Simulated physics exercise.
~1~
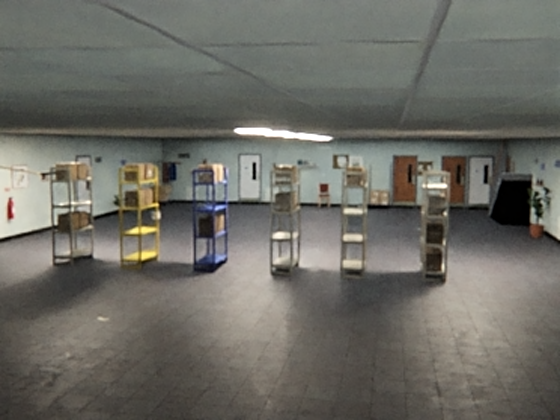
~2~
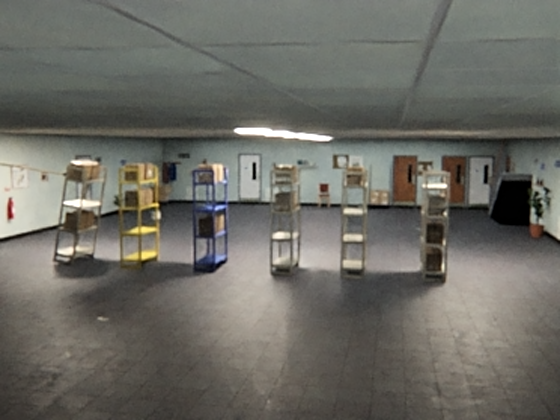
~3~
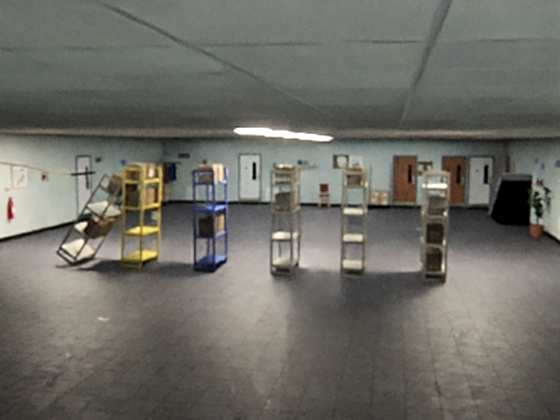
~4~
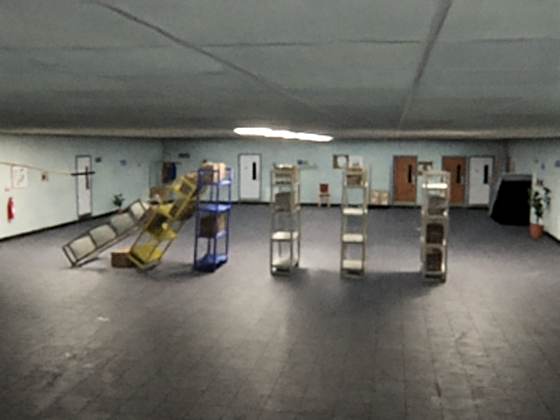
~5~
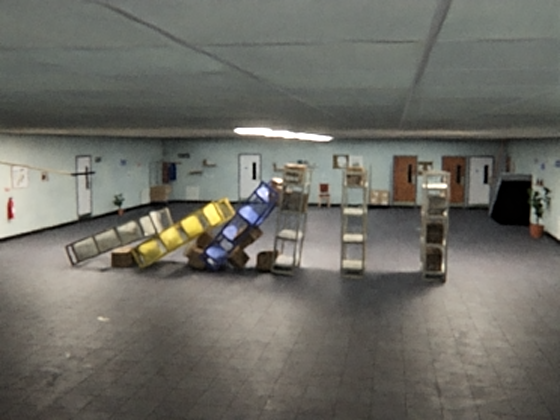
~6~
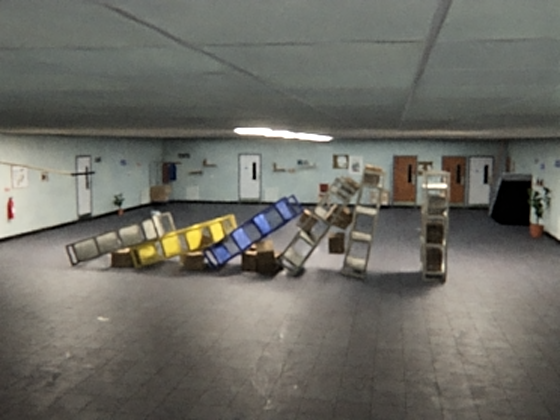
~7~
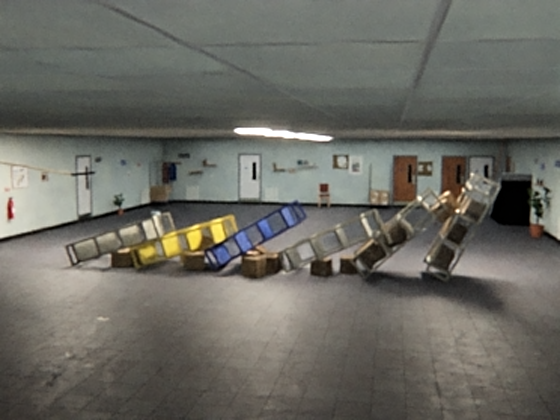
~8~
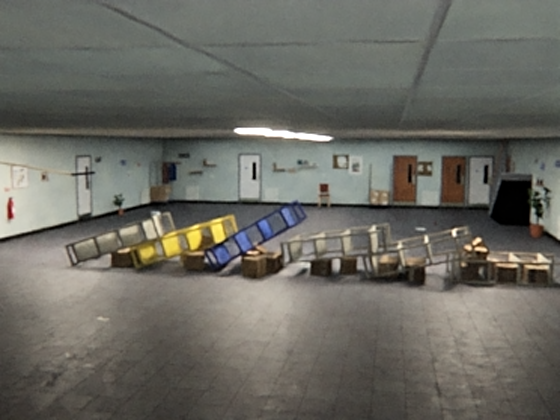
Six tall shelving units stood in a row in a large room until the leftmost tipped right into the yellow one, which toppled against the blue one, and the rest followed in turn, spilling boxes until all six lay slanted or flat across the floor.
